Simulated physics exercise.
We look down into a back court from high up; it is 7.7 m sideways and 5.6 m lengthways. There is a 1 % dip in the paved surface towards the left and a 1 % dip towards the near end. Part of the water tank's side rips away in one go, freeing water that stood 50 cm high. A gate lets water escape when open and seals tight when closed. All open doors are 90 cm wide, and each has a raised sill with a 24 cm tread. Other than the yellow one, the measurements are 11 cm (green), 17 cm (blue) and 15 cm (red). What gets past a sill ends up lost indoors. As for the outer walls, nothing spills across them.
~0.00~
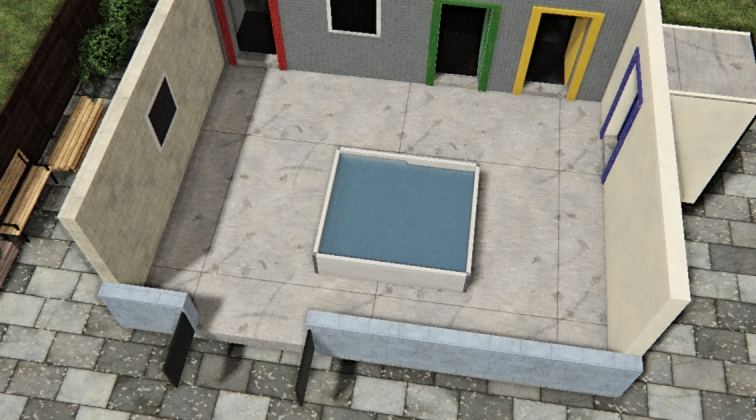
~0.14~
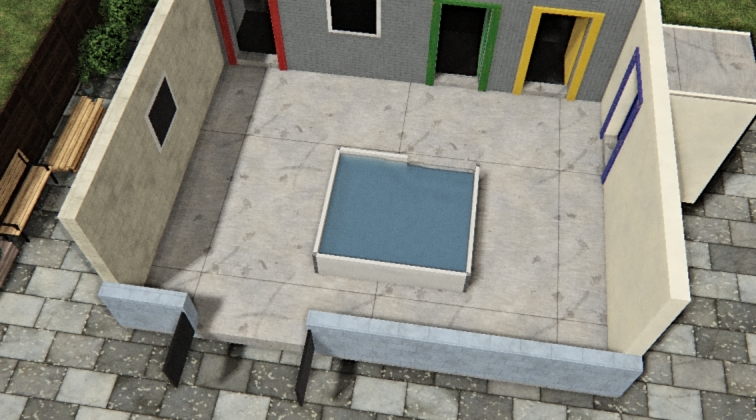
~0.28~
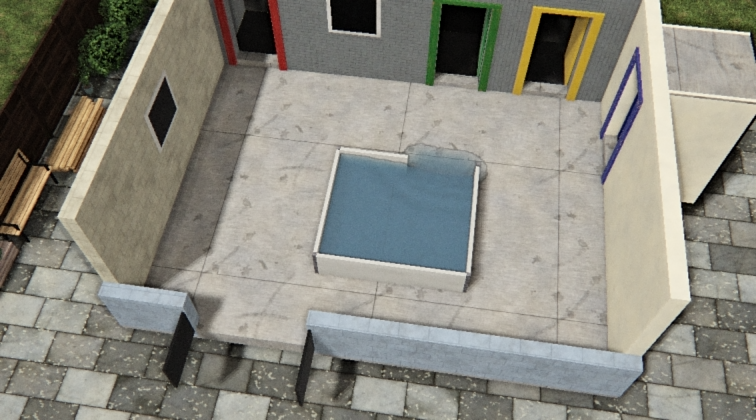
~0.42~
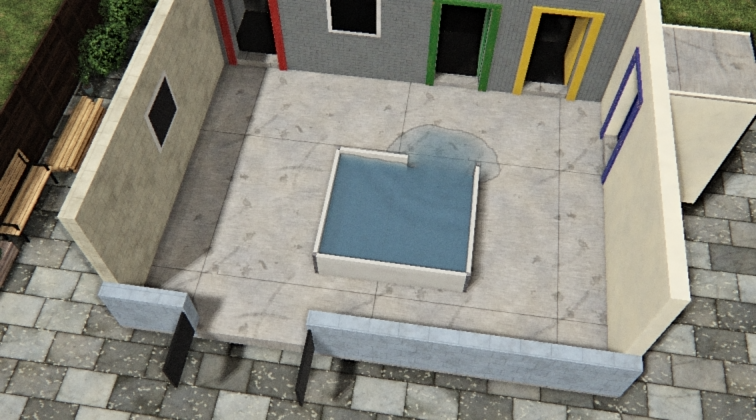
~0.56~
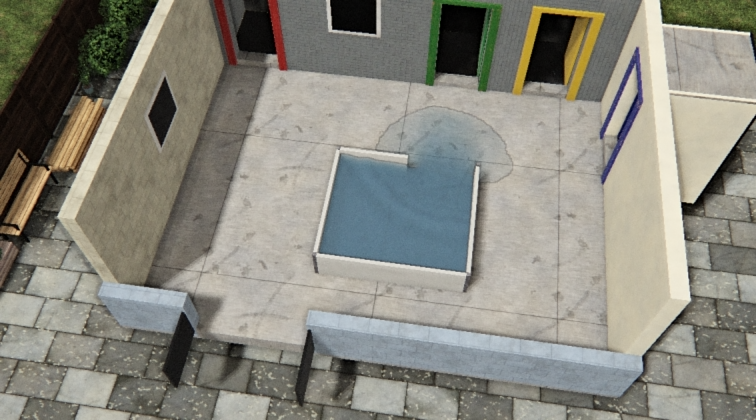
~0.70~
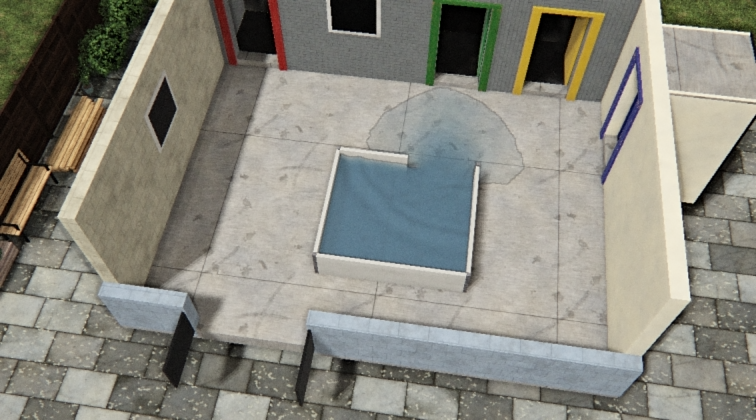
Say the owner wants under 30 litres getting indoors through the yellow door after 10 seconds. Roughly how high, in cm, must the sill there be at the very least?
At the very least some 10.5 cm.
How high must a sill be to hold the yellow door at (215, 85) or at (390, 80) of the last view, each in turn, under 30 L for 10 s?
You'd want roughly 8.5 cm there first, then roughly 11.0 cm.
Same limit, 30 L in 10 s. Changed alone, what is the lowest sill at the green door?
At green, roughly 21 cm.
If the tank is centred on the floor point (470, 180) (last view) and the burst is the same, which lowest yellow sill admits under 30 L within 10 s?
It must be around 26 cm tall.
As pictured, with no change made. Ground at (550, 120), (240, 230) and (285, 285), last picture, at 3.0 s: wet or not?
First wet through, second bone-dry, third bone-dry.
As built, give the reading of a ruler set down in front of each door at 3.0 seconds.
At the green door the depth is 23 cm, at blue 9 cm, at red 2 cm and at yellow 15 cm.
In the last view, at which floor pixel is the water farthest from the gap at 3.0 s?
In the last picture, around (225, 63).
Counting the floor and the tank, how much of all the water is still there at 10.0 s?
Close to 90 per cent is still present.
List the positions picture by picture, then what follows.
In the first frame, the water tank at (400, 210) is whole and still, 50 cm deep; the yellow door at (554, 60) is dry.
In the second frame, the gap is on the far side, the front 0.3 m out at a hidden place; the back of the water tank holds 50 cm.
In the third frame, the gap is on the far side, the front 0.7 m out at (420, 148); the back of the water tank holds 50 cm.
In the fourth frame, the front is at (426, 128), 1.2 m from the gap on the far side; 1.8 m2 of floor is wet, 50 cm left at the back.
In the fifth frame, the front is at (432, 110), 1.7 m from the gap on the far side; 2.8 m2 of floor is wet, 50 cm left at the back.
In the sixth frame, water pours out on the far side and has run 2.1 m, to (437, 92); about 4 cm deep outside, 50 cm at the back; 1.2 m in a straight line remain to the yellow door at (554, 60).
After 1.4 s water covers 20 % of the floor, deepest (28 cm) near (449, 174); it has not reached the yellow door.
After 3.0 s water covers 30 % of the floor, deepest (26 cm) near (595, 102); 15 cm at the yellow door, 6 litres in over its 13 cm sill.
After 10.0 s water covers 90 % of the floor, deepest (13 cm) near (137, 308); 6 cm at the yellow door, 12 litres in over its 13 cm sill.
At the yellow door as built, the water arrived by 1.6 s and peaked near 17 cm at 2.4 s.
With a sill of 9 cm, 51 litres would have come in within the 10 s; with 12 cm, 18 litres. So under 30 litres takes about 10.5 cm.
